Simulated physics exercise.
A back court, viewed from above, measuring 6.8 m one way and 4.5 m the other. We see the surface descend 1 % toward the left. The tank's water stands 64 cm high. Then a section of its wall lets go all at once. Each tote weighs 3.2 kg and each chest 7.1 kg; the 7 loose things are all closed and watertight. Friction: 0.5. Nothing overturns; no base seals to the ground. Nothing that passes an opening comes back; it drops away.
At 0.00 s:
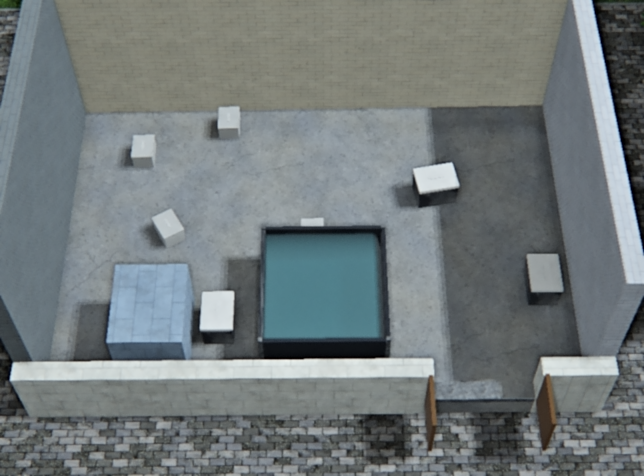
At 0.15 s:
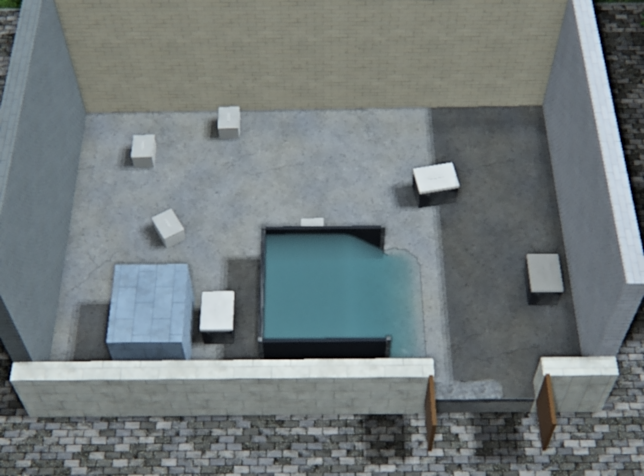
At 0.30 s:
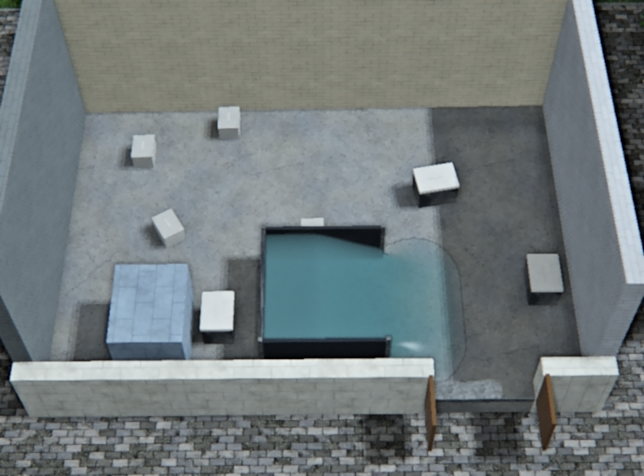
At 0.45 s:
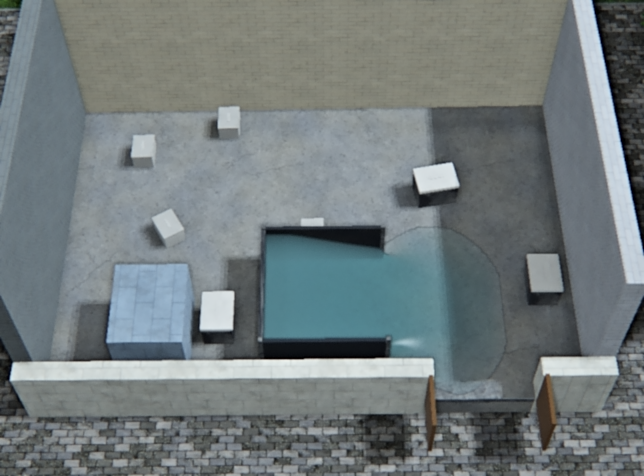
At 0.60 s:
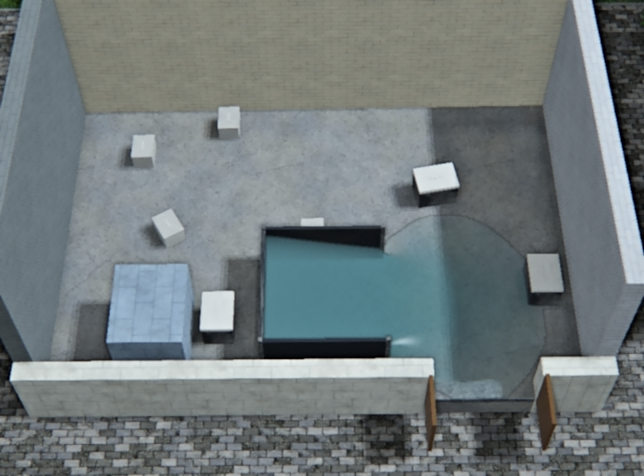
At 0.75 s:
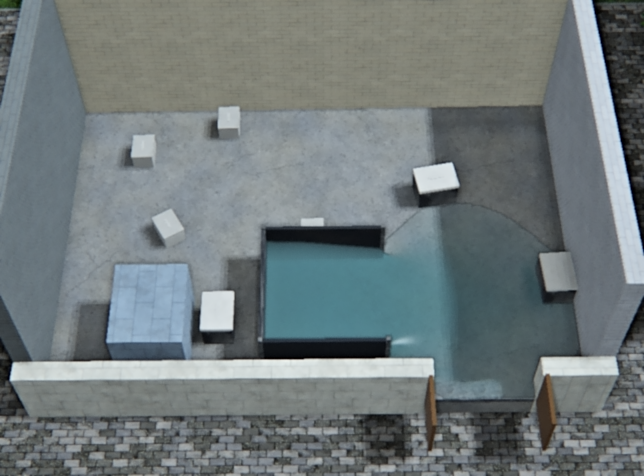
A walled back court with a grey floor, darker on the right, is seen from above by a still camera. A dark-framed tank of teal water stands near the front wall, with a pale blue block to its left, small whitish boxes scattered around, and brown doors open at the front right. The tank's right side opens, water spreads rightward across the floor, and the box by the right wall shifts slightly right.
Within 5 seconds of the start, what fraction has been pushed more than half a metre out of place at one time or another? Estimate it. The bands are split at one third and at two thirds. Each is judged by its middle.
The proportion is going to fall in the middle band.
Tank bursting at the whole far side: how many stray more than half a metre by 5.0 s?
That gives 5 of them.
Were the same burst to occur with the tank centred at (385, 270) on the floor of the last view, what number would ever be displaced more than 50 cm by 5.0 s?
Then the count would be 3.
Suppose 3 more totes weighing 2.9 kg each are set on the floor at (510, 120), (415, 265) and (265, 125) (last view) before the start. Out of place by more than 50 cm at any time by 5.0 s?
Answers in order are crosses the line, crosses the line and crosses the line.
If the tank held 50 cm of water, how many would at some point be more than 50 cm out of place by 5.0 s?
Under that setup the answer is 2.
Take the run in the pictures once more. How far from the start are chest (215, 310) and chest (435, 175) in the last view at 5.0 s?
In that order: 0 cm, 140 cm.
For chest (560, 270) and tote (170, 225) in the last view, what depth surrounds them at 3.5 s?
First roughly 10 cm, second roughly 0 cm.
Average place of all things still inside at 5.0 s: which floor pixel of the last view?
Roughly at (264, 201).
After 1.1 s 0 of 7 are over 50 cm from their spots; 1 afloat.
After 2.2 s 0 of 7 are over 50 cm from their spots; 1 afloat.
After 3.5 s 1 of 7 are over 50 cm from their spots; 1 afloat.
After 5.0 s 3 of 7 are over 50 cm from their spots, and 3 have been at some point; 3 afloat.
